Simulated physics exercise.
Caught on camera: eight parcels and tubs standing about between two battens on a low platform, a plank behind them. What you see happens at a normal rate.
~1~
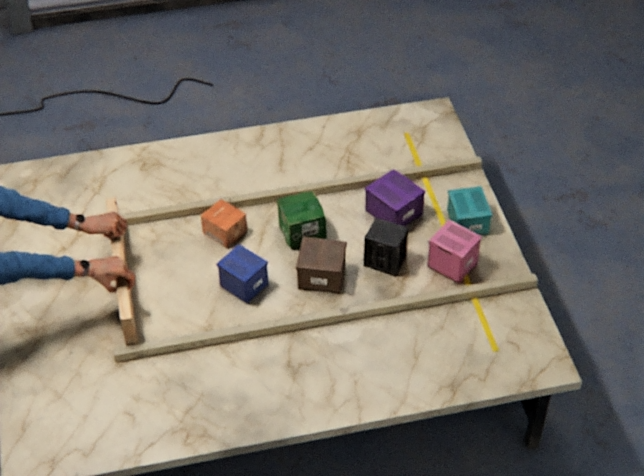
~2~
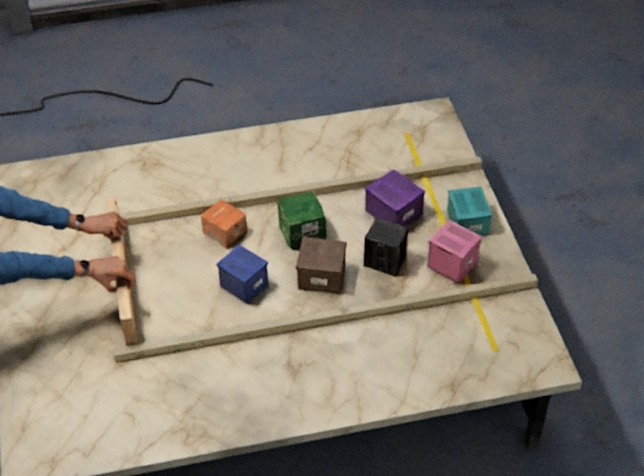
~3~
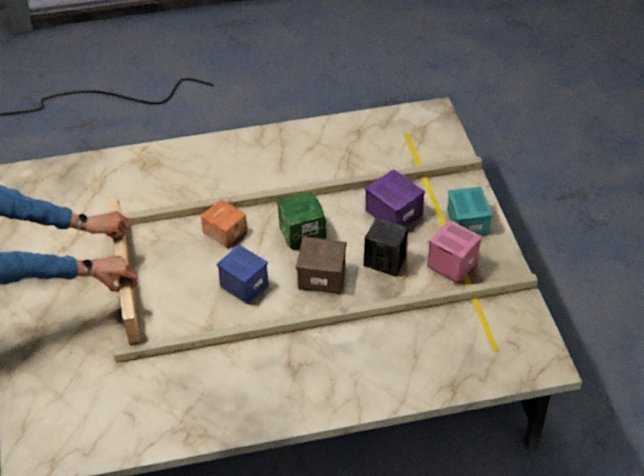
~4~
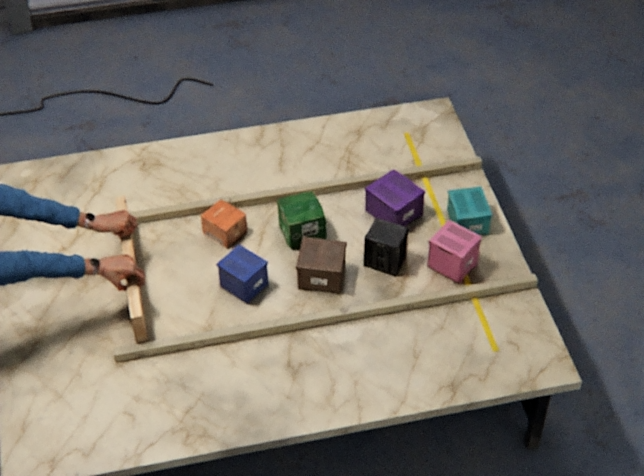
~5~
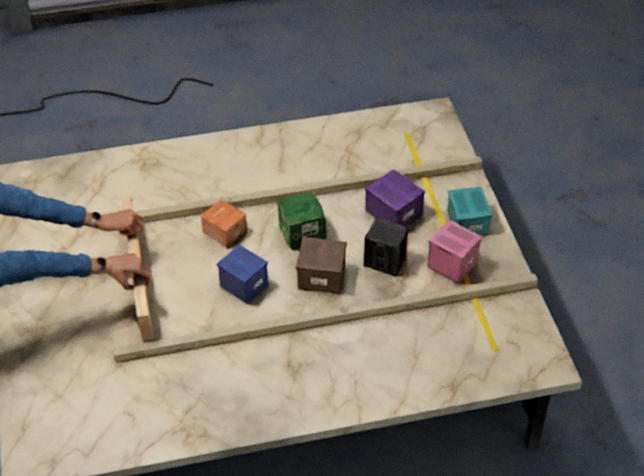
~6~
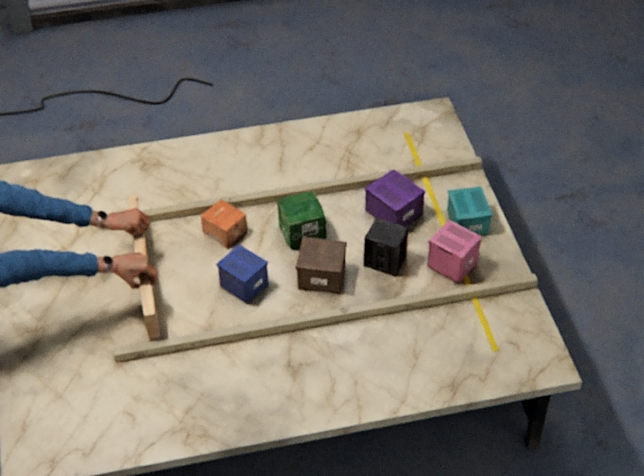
Two hands sliding a wooden plank slowly rightward between two battens on a marble-patterned platform, towards eight colourful, motionless boxes.
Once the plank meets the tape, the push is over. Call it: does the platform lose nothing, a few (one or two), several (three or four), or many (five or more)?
It loses several, three or four.
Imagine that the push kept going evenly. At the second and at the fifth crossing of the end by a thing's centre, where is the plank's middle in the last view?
First: Around (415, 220). Next: Around (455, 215).
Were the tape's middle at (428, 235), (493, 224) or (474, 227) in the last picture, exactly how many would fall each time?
In order: 4, 6 and 6.
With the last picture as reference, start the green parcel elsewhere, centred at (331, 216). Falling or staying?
It is safe.
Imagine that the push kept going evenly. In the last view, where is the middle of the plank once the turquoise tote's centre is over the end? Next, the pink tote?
The turquoise tote puts it at (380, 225), the pink tote at (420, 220).
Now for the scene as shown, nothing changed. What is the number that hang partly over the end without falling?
The tally is 2.
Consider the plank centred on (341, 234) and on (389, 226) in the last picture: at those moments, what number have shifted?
That makes 7 at the first spot and 8 at the second.
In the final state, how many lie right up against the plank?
Number in contact with it: 2.
Soon after, none off yet; turquoise tote at rest near (469, 213); pink tote at rest near (454, 252); purple tote at rest near (395, 201).
In the end, the number that fall off is three or four; gone, black crate, purple tote, pink tote and turquoise tote.
